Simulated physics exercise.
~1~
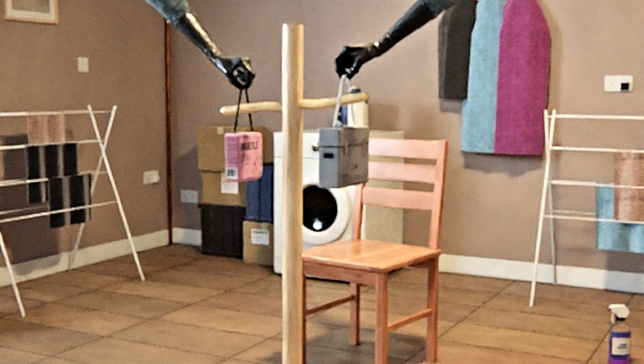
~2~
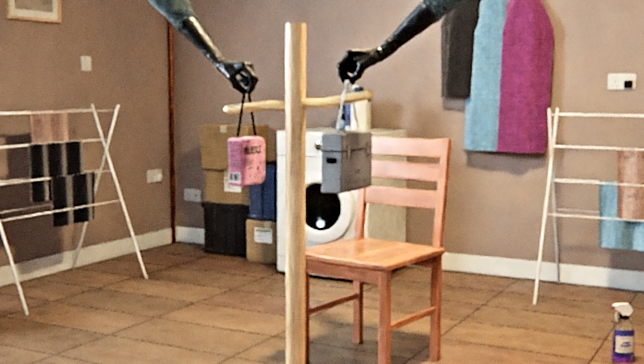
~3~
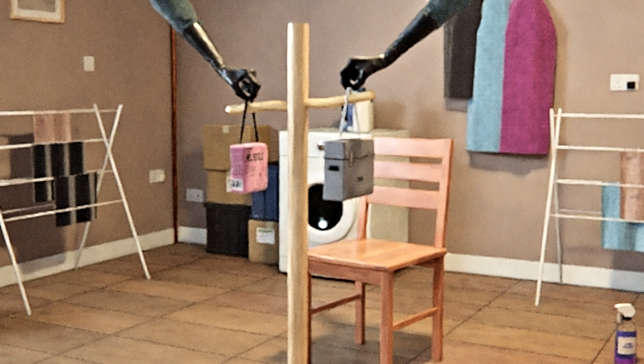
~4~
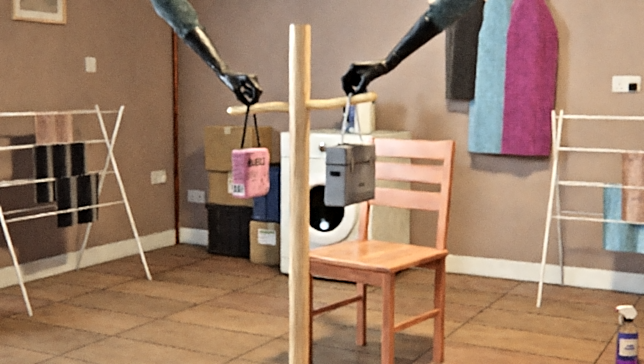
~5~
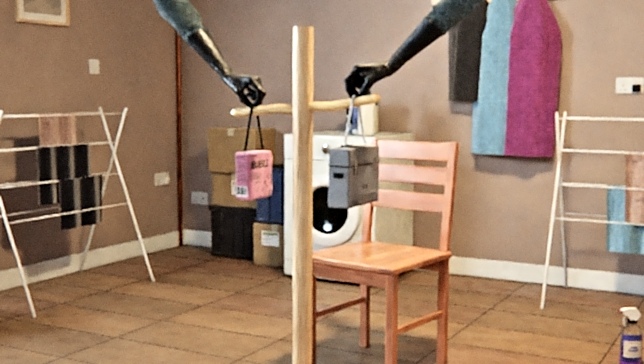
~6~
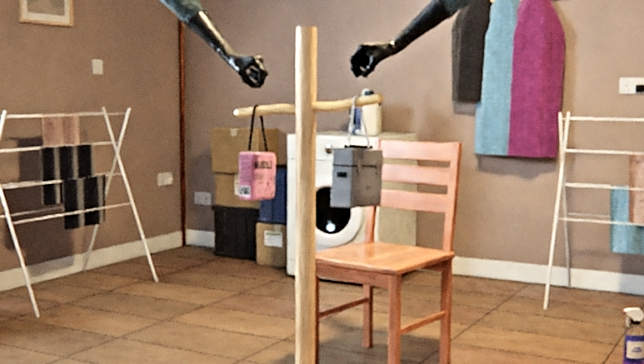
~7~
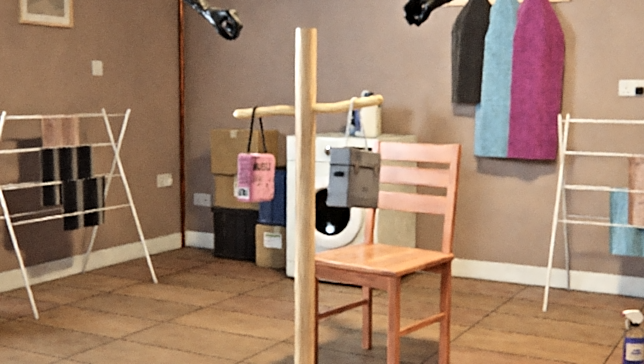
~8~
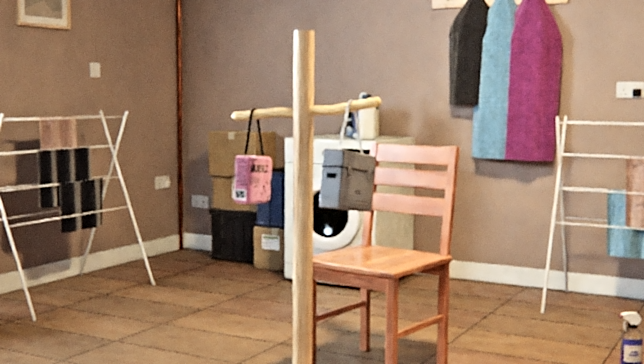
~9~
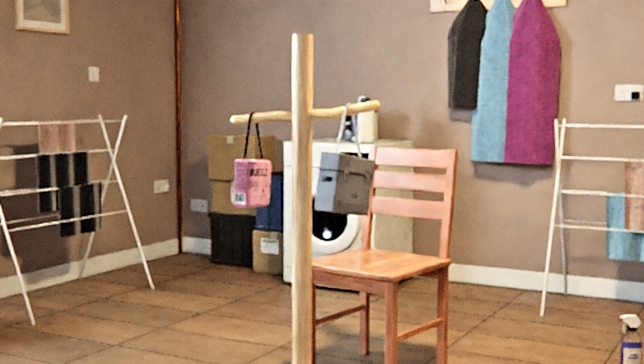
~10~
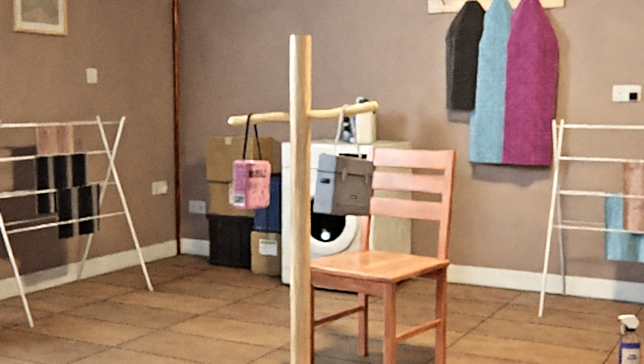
Two black robotic arms reach in from above toward a pale wooden stand in a tiled laundry room, seen from the front by a slightly swaying camera. The left one holds a pink pouch by a dark loop, the right one a grey case, beside the stand's side pegs. Behind are a wooden chair, a white washing machine, stacked boxes, drying racks and grey, blue and purple boards on the wall. The arms lower both items slightly, then let go and withdraw upward out of view. The grey case tilts a little, and both stay hanging from their pegs.
